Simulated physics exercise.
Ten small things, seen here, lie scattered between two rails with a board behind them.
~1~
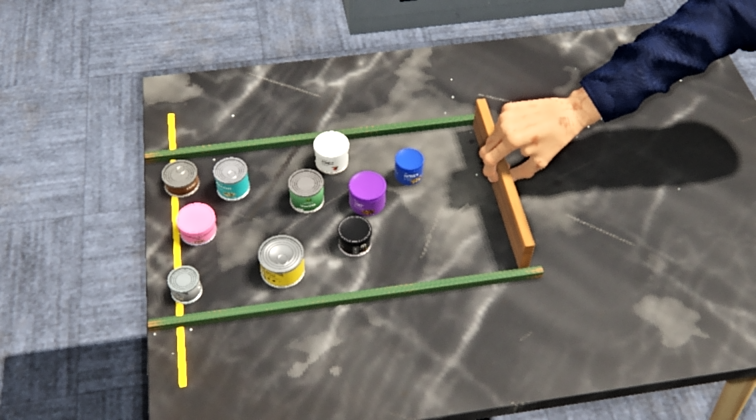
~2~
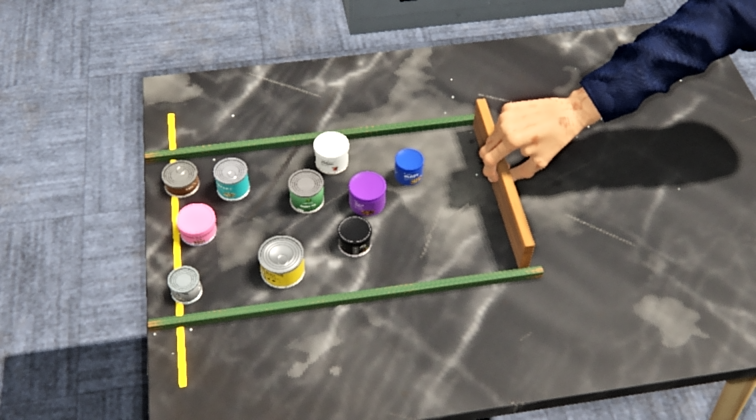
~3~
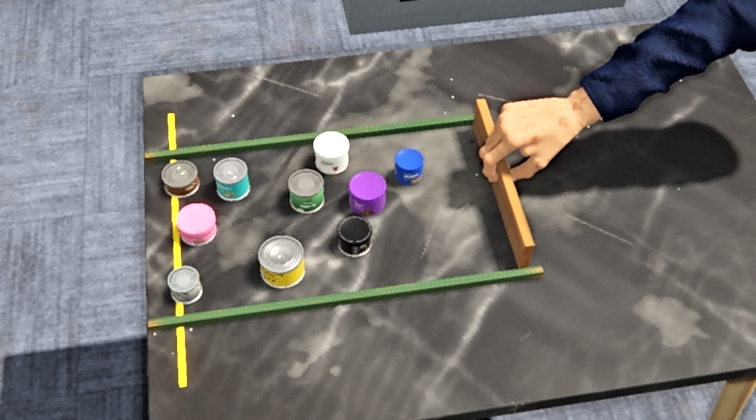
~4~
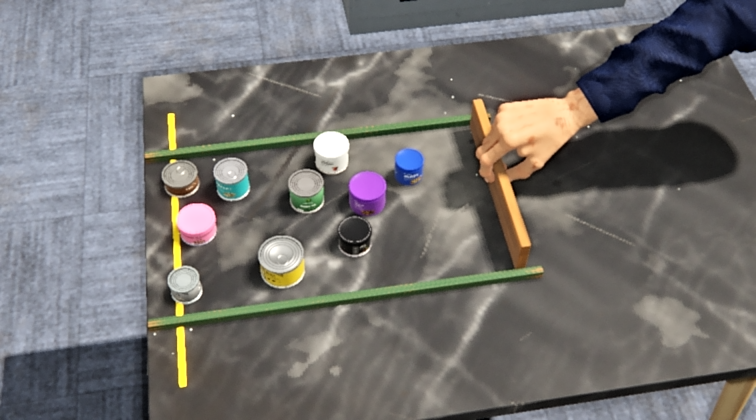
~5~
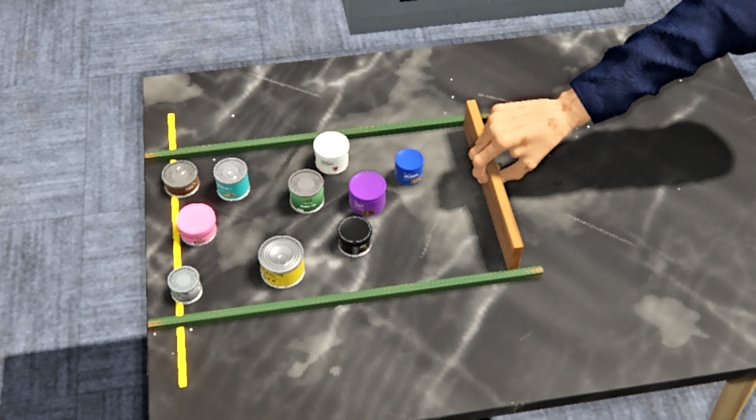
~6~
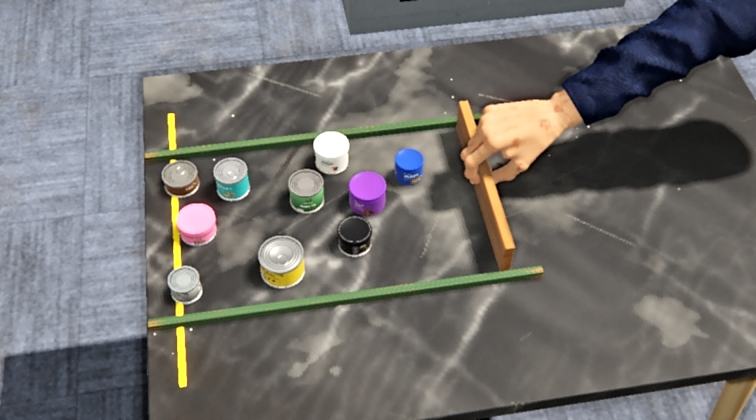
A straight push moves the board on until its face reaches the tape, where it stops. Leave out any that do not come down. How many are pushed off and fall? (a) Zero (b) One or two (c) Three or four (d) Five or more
Option d: Five or more.
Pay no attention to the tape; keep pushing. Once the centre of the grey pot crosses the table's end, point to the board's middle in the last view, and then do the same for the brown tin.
The grey pot gives roughly (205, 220), the brown tin roughly (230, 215).
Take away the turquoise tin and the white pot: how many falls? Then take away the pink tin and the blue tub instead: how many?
The first try gives 3, the second gives 3.
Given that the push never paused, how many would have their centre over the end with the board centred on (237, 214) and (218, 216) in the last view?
Counted: 0, then 1.
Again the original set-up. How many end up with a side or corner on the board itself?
In total, 5.
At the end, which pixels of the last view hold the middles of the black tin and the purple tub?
Close to (159, 260); the other close to (156, 230).
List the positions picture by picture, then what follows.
In the first frame, grey pot (185, 285); brown tin (181, 179); pink tin (197, 225); board (501, 181); tape (176, 235).
In the second frame, brown tin (181, 179); white pot (332, 153).
In the third frame, pink tin (197, 225); board (501, 181).
In the fourth frame, grey pot (185, 285); purple tub (367, 194).
In the fifth frame, brown tin (181, 179); green tin (307, 192).
In the sixth frame, grey pot (185, 285); brown tin (181, 179); pink tin (197, 225); board (483, 183); tape (176, 235).
Early on, none off yet; grey pot at rest near (185, 285); brown tin at rest near (181, 179); pink tin at rest near (197, 225).
Finally, the number that fall off is five or more; lost, green tin, turquoise tin, pink tin, brown tin and grey pot.
